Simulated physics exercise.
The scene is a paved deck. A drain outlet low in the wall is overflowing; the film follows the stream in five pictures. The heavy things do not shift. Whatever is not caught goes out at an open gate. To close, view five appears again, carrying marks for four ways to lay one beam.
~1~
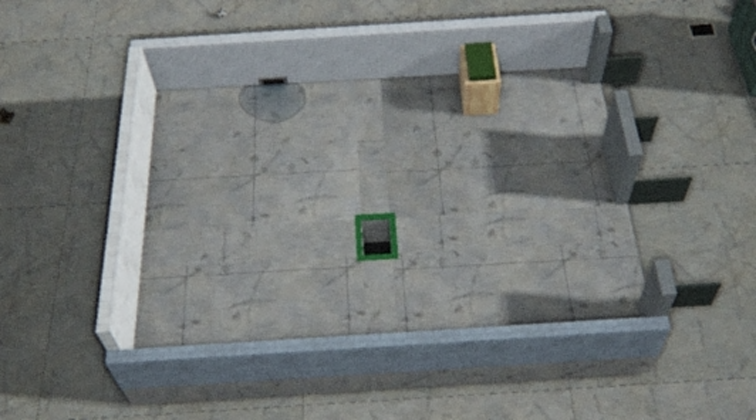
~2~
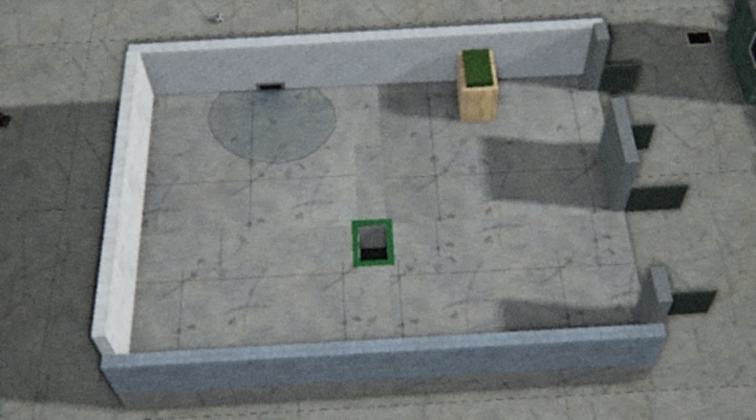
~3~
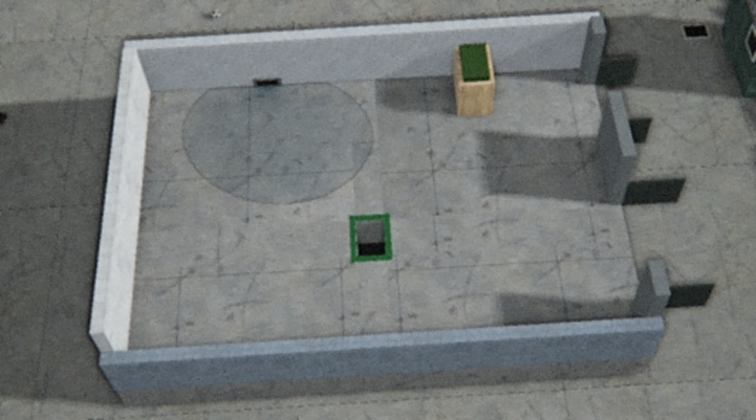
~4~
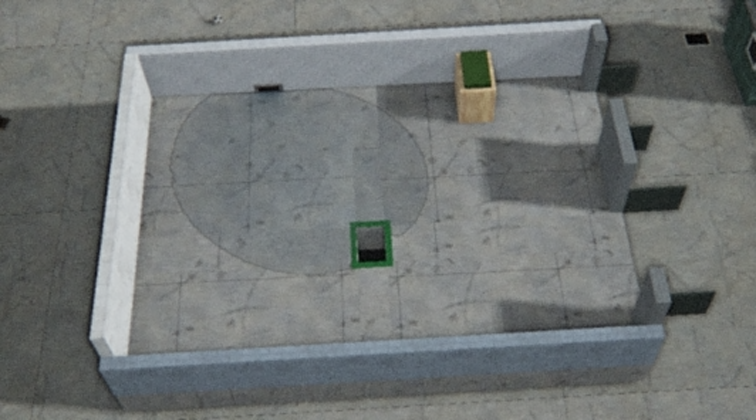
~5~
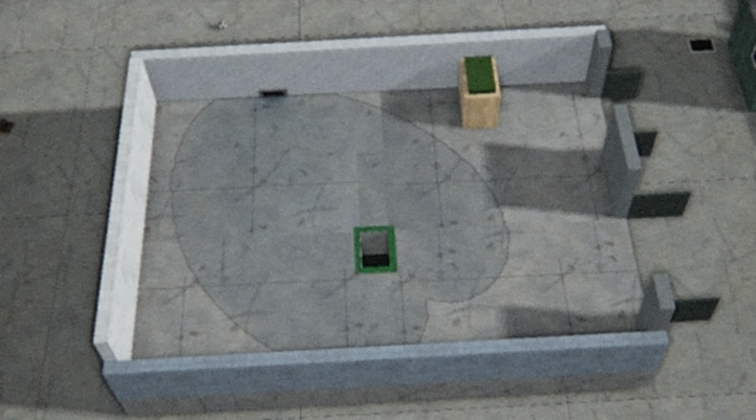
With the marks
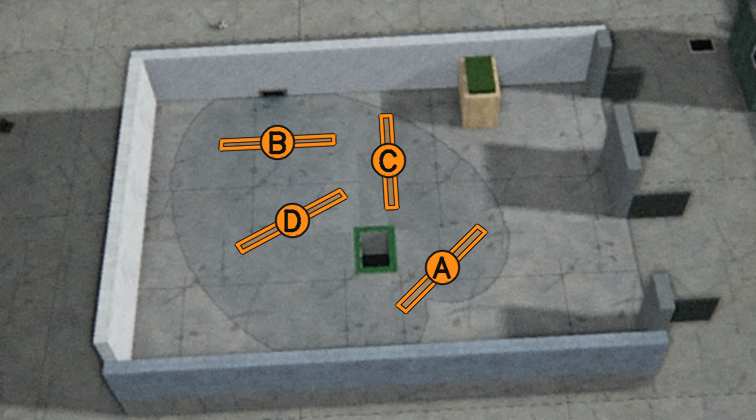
The footage shows a walled paved deck where a dark wet patch spreads from a small outlet at the back wall, widening toward the front and right, reaching and surrounding the green-edged square gully, then touching the front wall.
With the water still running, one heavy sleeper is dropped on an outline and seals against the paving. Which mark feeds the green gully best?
The answer is spot C.
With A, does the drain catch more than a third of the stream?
No, it does not.
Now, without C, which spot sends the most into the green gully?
Spot A.
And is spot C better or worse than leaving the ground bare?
It is better.
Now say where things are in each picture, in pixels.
In the first picture, outfall at (273, 81); green gully at (376, 237); open gate at (626, 254); open gate at (595, 112); front seen at (282, 116), 2 % of the ground wet; green gully still dry.
In the second picture, front seen at (311, 150), 7 % of the ground wet; green gully still dry.
In the third picture, front seen at (337, 186), 15 % of the ground wet; green gully still dry.
In the fourth picture, front seen at (350, 260), 28 % of the ground wet; green gully taking water.
In the fifth picture, front seen at (471, 293), 46 % of the ground wet; green gully taking water.
On the marked copy, A from (401, 308) to (481, 229); B from (221, 144) to (333, 139); C from (391, 207) to (385, 115); D from (239, 248) to (342, 193).
Choosing A, about 27 % of the stream goes into the green gully, about 72 % out by the gates.
Choosing B, about 2 % of the stream goes into the green gully, about 95 % out by the gates.
Choosing C, about 40 % of the stream goes into the green gully, about 58 % out by the gates.
Choosing D, about 5 % of the stream goes into the green gully, about 94 % out by the gates.
